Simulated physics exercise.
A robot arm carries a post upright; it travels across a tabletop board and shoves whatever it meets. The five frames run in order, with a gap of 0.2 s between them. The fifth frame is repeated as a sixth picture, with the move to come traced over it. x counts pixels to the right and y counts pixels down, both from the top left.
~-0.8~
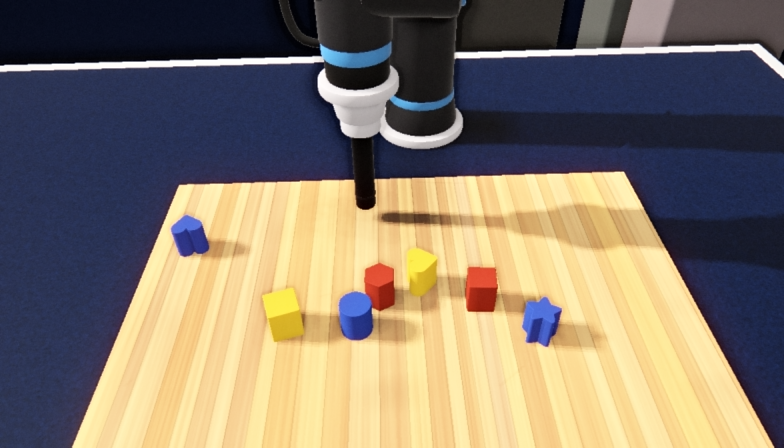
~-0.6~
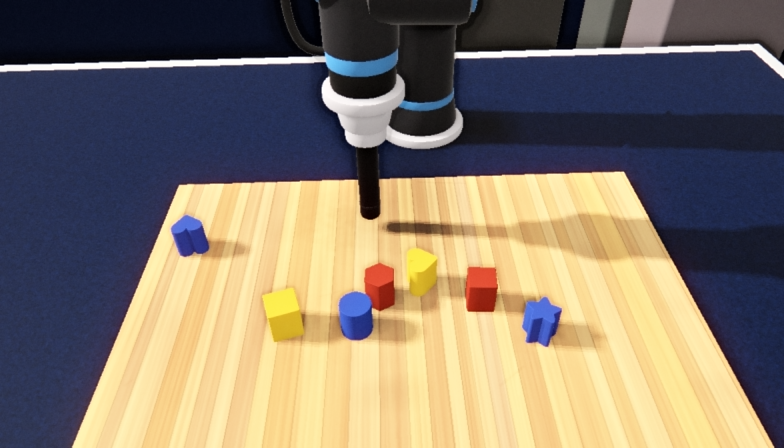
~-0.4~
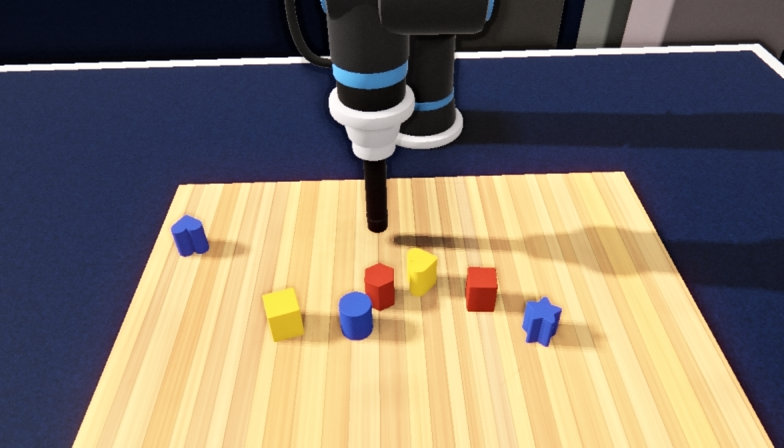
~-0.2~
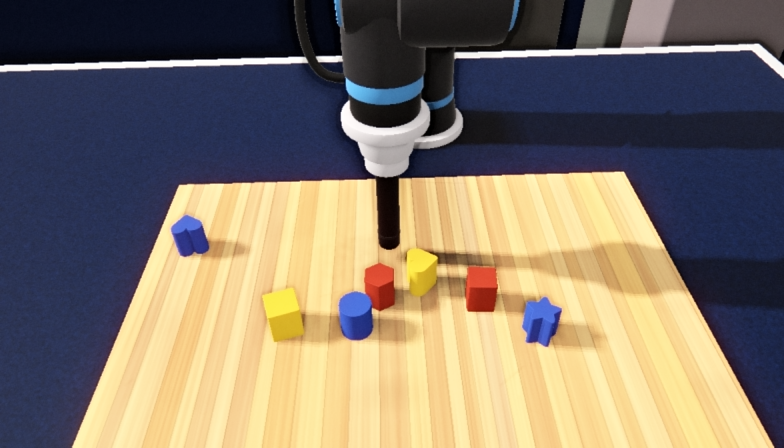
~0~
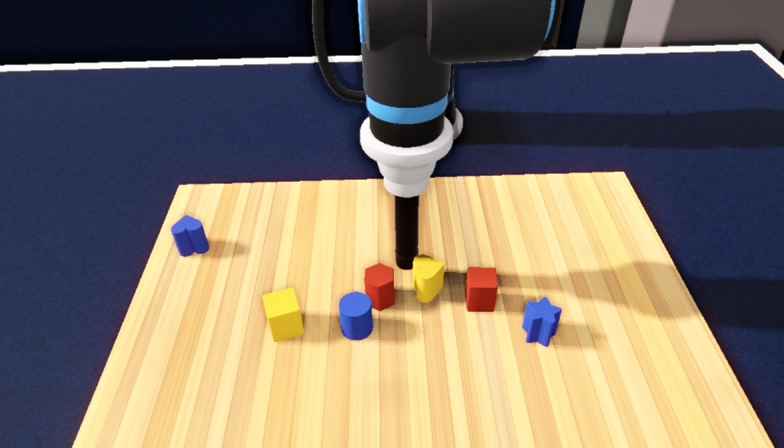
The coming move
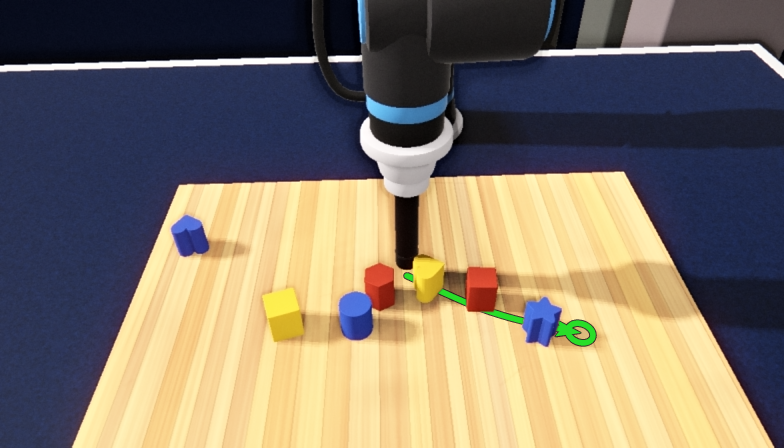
A robot arm lowering its black post toward coloured blocks on a wooden board and nudging the yellow heart block slightly right.
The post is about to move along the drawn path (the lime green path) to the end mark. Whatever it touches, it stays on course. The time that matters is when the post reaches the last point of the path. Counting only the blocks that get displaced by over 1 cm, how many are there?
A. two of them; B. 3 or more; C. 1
(B)
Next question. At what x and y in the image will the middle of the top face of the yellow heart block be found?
I'd say the yellow heart block ends with its top centre at (471, 299).
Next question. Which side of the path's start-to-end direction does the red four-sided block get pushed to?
It heads left.
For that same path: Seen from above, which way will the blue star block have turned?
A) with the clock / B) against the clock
Answer: A.
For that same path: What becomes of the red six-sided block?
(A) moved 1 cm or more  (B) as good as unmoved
B
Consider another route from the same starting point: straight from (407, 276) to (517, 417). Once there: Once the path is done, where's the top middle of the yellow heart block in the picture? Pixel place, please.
Expect it around (486, 308).
The line goes from (407, 276) through (458, 299) and (516, 319) to (580, 333).
What follows on the original path. One third of the way, post (459, 287); yellow heart block (461, 295), turned 75° clockwise; red four-sided block (488, 278).
Two thirds of the way, post (519, 307); yellow heart block (471, 299); red four-sided block (542, 283), turned 40° anticlockwise; blue star block (547, 311).
At the end, post (584, 321); red six-sided block unmoved; yellow heart block (471, 299), turned 130° clockwise; red four-sided block (555, 282), turned 75° anticlockwise; blue star block (587, 328), turned 110° clockwise.
